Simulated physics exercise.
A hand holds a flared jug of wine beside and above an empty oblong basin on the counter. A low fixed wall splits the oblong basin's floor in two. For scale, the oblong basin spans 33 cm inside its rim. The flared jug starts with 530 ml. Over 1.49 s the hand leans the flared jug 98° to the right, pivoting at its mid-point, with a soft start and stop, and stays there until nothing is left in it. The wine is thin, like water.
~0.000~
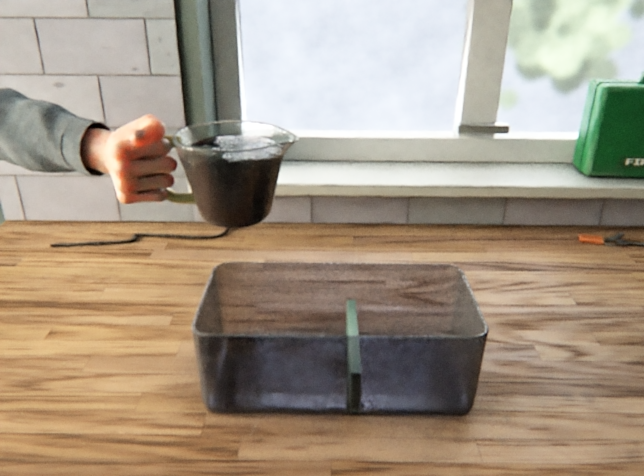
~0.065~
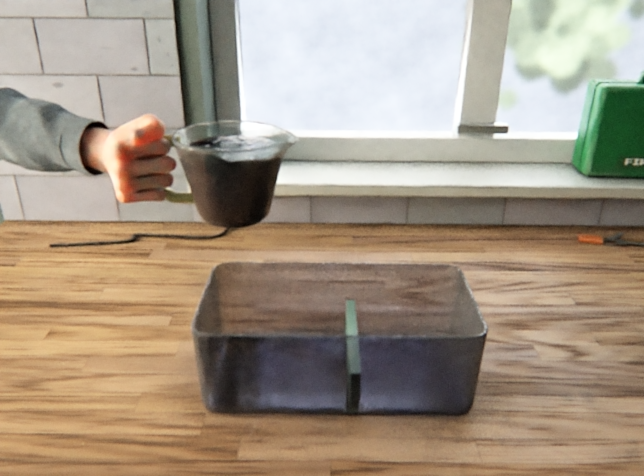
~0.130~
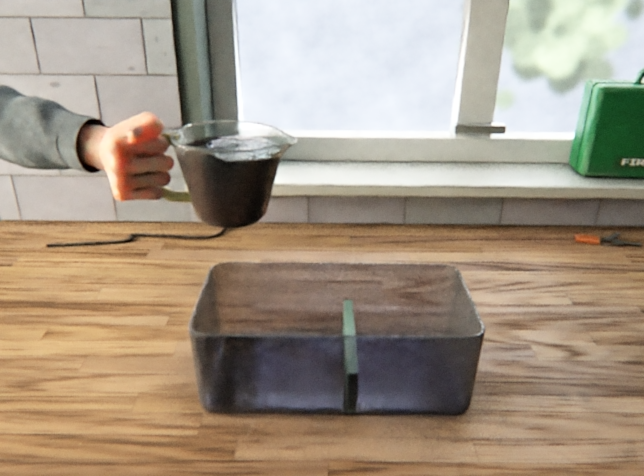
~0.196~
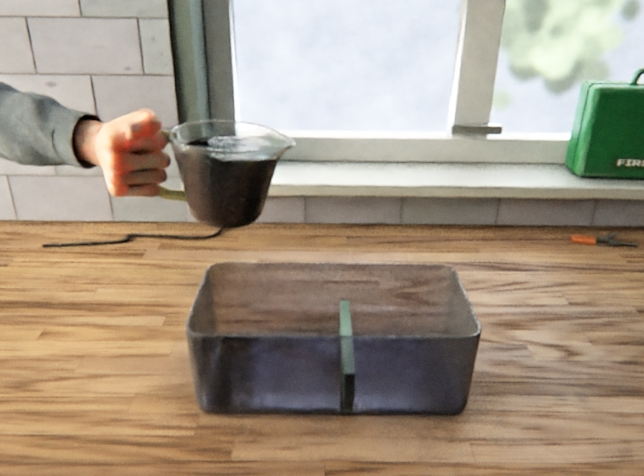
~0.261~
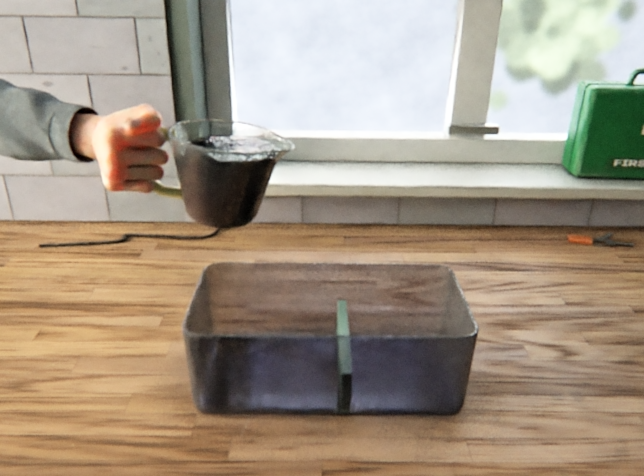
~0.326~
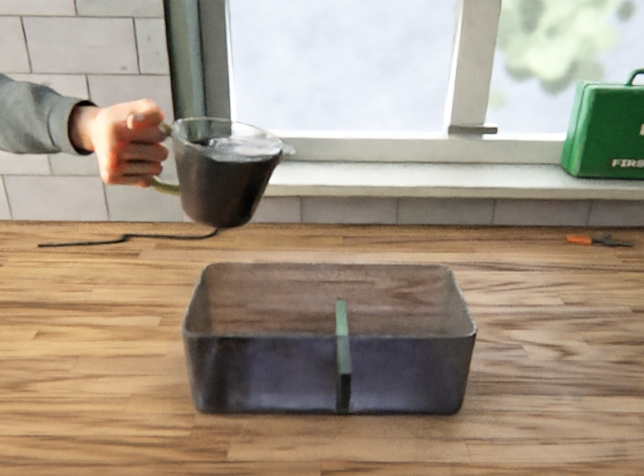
A hand in a grey sleeve holds a clear, flared jug of dark wine at the left, seen from the front across a wooden counter before a window and pale tiled wall. Below sits an empty, see-through grey oblong basin with a green dividing wall, and a green case rests on the sill at right. The hand slowly leans the jug slightly rightward while the view shifts a little.
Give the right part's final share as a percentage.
The far part has some 47 per cent.
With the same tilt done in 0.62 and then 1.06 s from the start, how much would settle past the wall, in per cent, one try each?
First 25, then 40 per cent.
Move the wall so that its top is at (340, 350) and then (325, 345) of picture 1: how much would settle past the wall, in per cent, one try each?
First 75, then 90 per cent.
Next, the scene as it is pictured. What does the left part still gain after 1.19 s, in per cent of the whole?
Near 24 in a hundred.
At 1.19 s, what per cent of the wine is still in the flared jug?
About 12 per cent.
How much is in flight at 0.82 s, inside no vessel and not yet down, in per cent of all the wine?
Near 22 in a hundred.
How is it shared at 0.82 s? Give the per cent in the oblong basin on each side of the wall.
Some 3 per cent left and 10 right.
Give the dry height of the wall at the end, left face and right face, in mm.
Left about 50 mm, right about 48 mm.
By 0.82 s the tilt is 57° and 66 per cent is still to pour, 3 is left of the wall and 9 right of it.
By 1.19 s the tilt is 89° and 13 per cent is still to pour, 27 is left of the wall and 46 right of it.
By 1.57 s the tilt is 98° and 0 per cent is still to pour, 51 is left of the wall and 47 right of it.
By 1.99 s the tilt is 98° and 0 per cent is still to pour, 52 is left of the wall and 47 right of it.
At rest 52 per cent lies left of the wall, 47 right of it and 1 outside.
